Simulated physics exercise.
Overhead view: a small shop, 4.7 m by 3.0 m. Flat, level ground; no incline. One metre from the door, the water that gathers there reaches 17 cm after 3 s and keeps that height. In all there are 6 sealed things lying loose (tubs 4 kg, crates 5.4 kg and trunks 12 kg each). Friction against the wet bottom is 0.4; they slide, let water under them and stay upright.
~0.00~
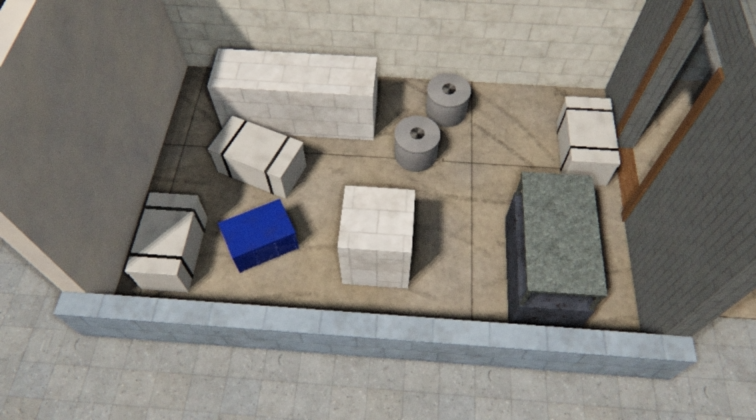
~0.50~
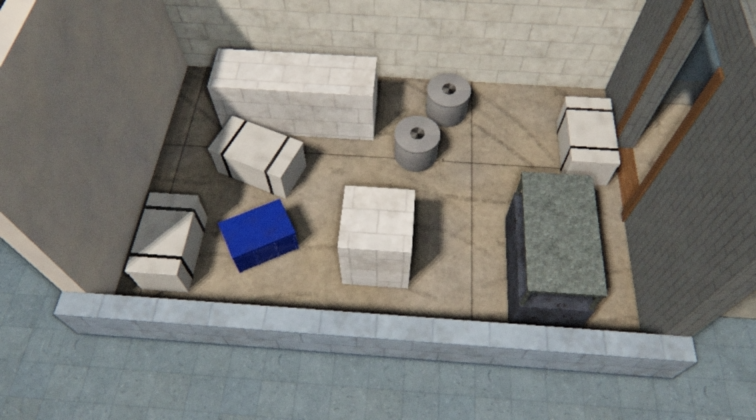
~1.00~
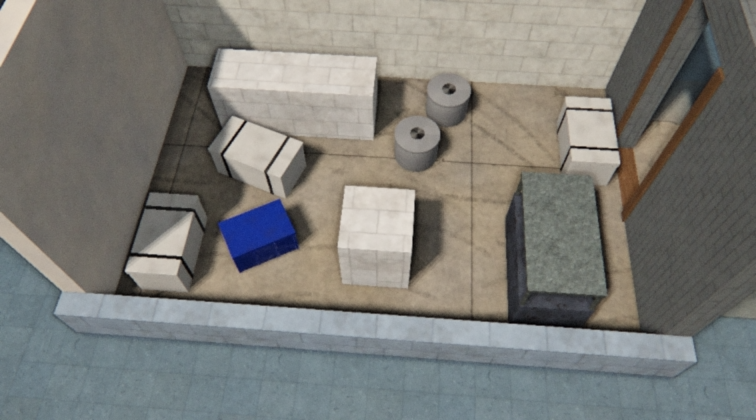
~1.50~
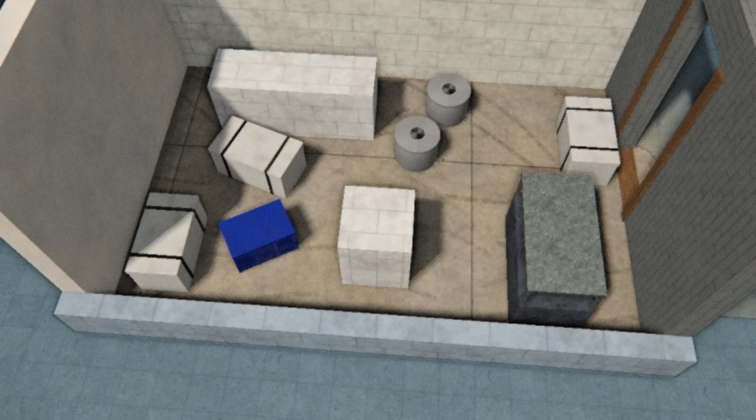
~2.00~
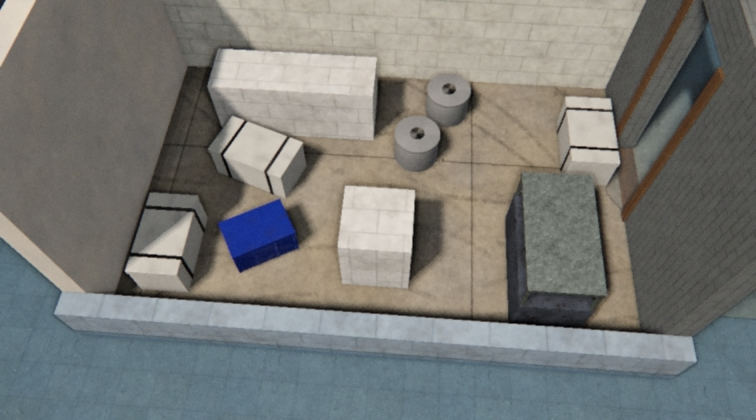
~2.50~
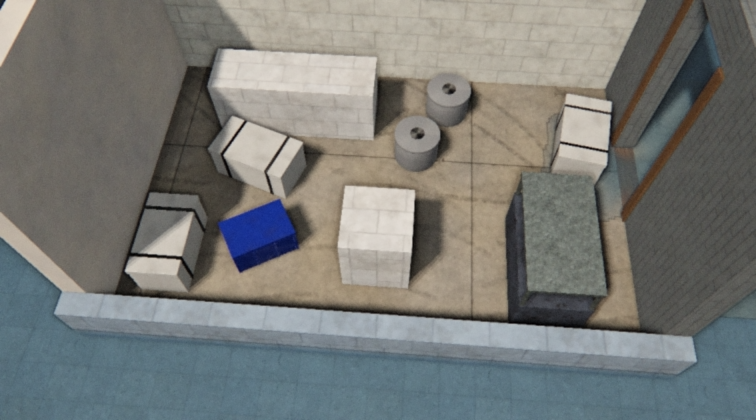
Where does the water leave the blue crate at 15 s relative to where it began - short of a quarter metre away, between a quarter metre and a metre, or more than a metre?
It winds up a bit off.
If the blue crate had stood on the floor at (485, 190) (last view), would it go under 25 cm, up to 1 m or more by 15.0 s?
I'd say it goes a long distance.
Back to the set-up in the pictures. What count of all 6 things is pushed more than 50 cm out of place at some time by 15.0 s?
The answer here is 5.
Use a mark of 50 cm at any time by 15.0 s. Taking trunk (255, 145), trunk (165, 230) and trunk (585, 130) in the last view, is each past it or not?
Going one by one, I get beyond, below and beyond.
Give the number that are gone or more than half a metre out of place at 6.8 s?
Count then: 3.
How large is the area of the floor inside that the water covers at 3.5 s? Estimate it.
Wet: Near 2.5 m2.
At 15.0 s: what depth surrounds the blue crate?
Depth: About 8 cm.
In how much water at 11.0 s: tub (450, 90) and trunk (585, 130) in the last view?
Around 7 cm and 9 cm.
After 3.5 s the blue crate is near (257, 228), 0.0 m from its start, aground; 0 afloat.
After 6.8 s the blue crate is near (222, 271), 0.5 m from its start, aground; 3 afloat.
After 11.0 s the blue crate is near (302, 251), 0.5 m from its start, afloat; 6 afloat.
After 15.0 s the blue crate is near (312, 260), 0.6 m from its start, afloat; 6 afloat.
